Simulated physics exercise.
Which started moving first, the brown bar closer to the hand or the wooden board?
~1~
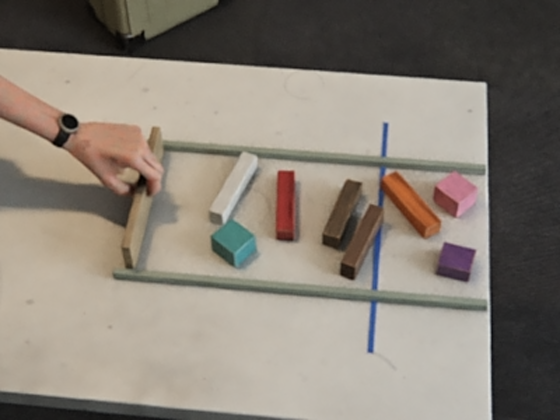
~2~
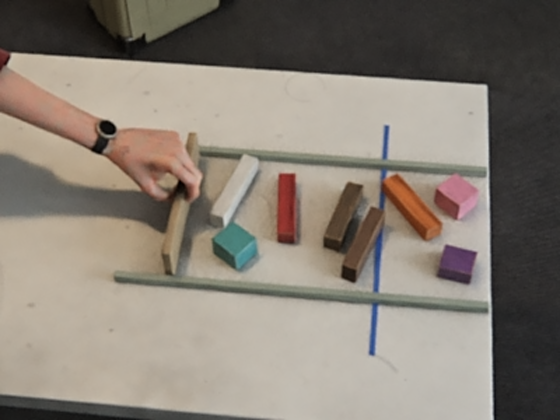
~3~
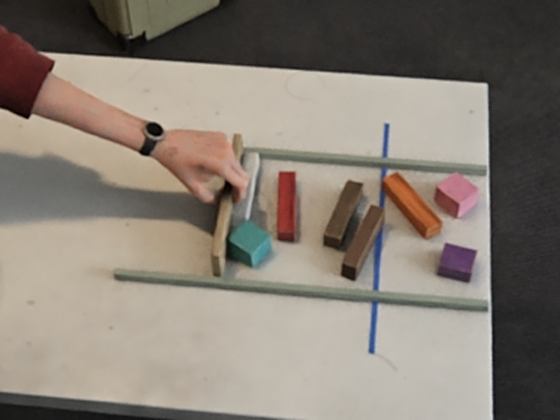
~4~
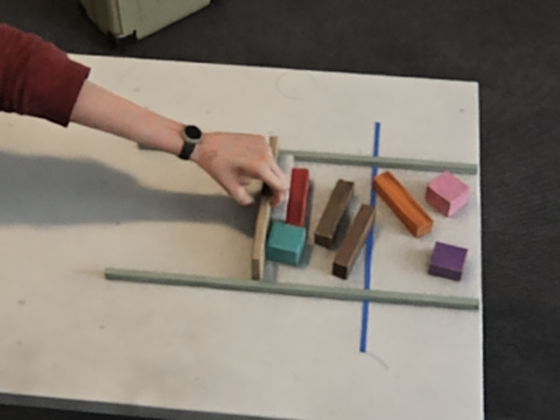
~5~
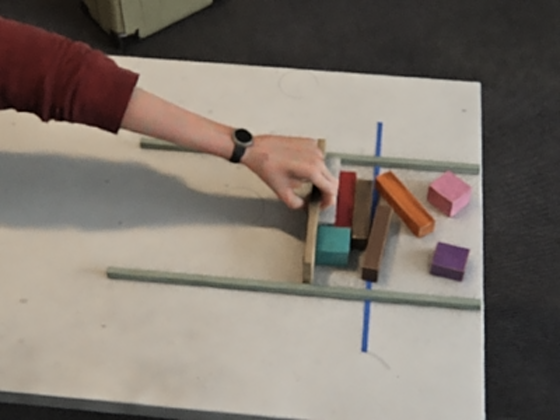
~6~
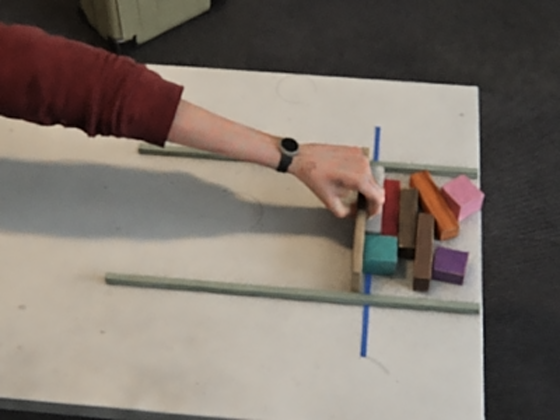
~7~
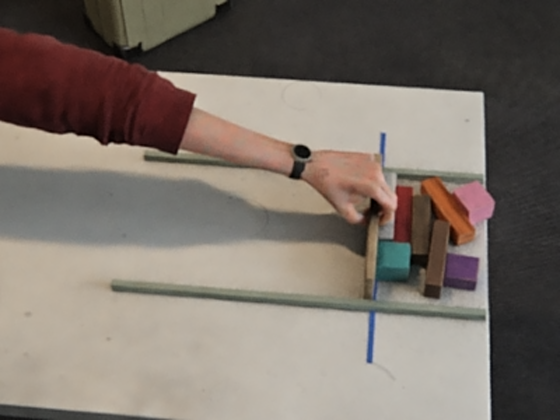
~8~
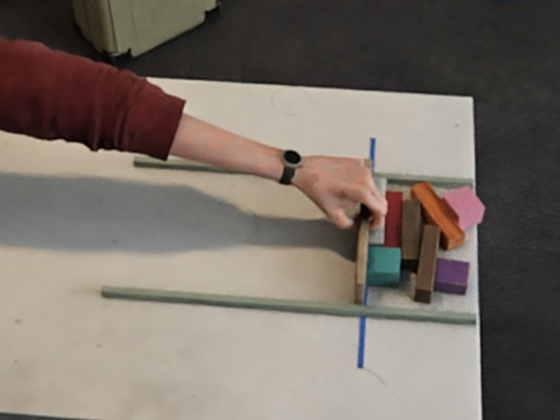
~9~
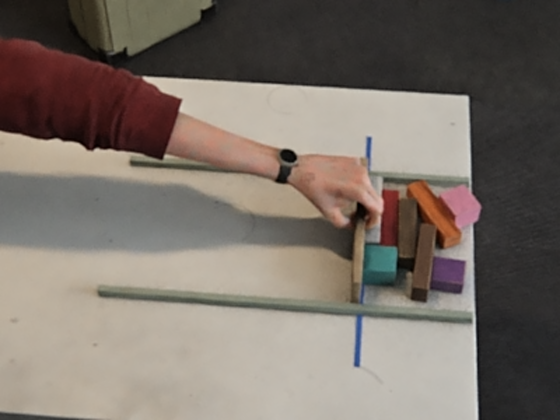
The wooden board started moving first. The brown bar stayed still until the board had pushed the white and red bars up close to it.
A hand slid an upright wooden board to the right between two rails, gathering scattered colourful blocks and bars into a bunch and pushing them toward the table's edge. It stopped at the blue tape, and all eight pieces stayed on the table.
